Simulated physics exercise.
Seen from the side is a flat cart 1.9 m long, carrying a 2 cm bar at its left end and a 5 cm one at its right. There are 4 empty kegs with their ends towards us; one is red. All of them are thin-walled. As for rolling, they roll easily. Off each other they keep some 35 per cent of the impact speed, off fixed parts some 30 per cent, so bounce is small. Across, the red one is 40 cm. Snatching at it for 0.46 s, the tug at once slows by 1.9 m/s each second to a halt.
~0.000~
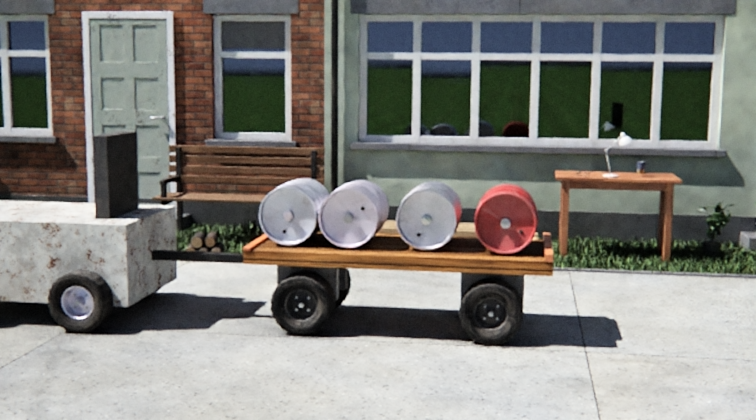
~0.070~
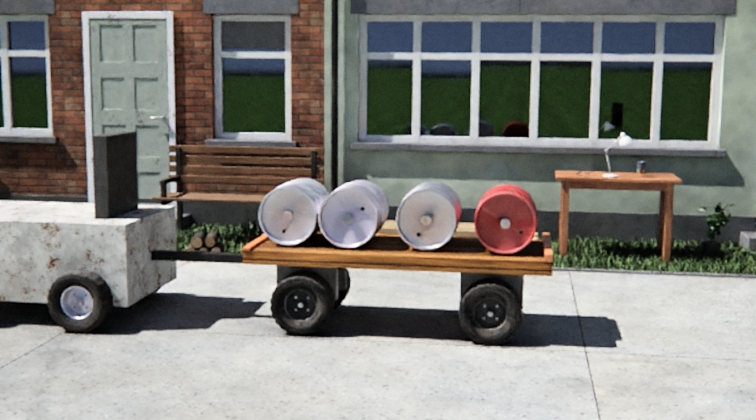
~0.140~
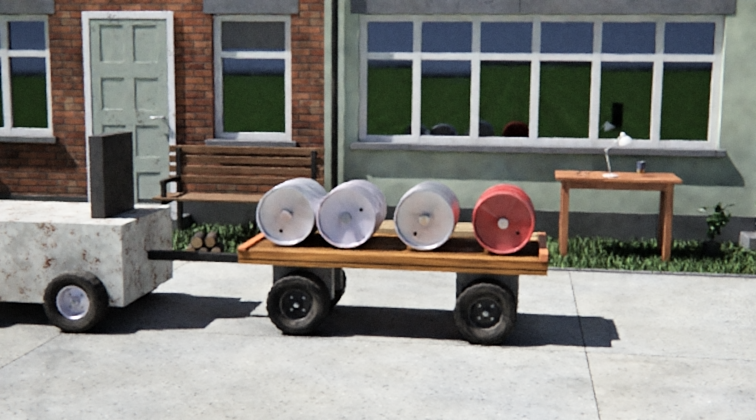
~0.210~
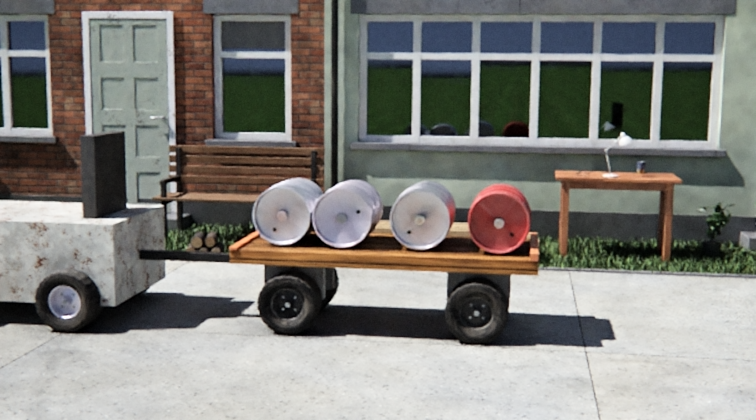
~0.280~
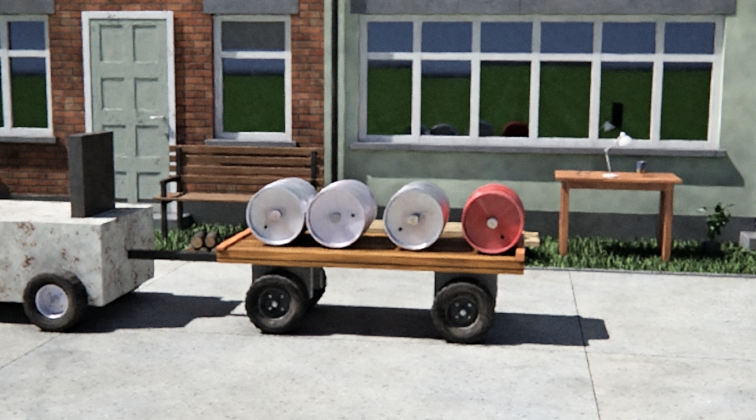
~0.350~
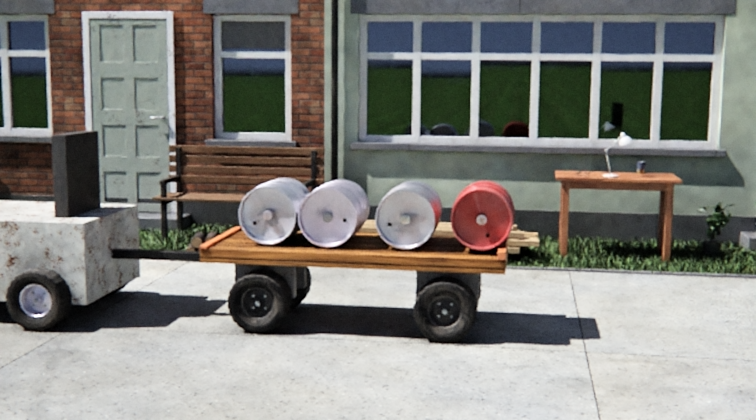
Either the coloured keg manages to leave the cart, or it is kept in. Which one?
It is going to part from the cart.
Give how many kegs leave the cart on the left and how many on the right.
Count by side - left 2, right 1.
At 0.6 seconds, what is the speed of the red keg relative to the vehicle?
Roughly 1.0 m/s.
After 0.6 s, red is over the right bar and falling; 1 gone from the cart.
After 0.7 s, red is over the right bar and falling; 1 gone from the cart.
After 0.8 s, red is over the right bar and falling; 1 gone from the cart.
After 0.9 s, red is over the right bar and falling; 1 gone from the cart.
At rest (7.7 s), red is over the right bar and down; 3 gone from the cart.
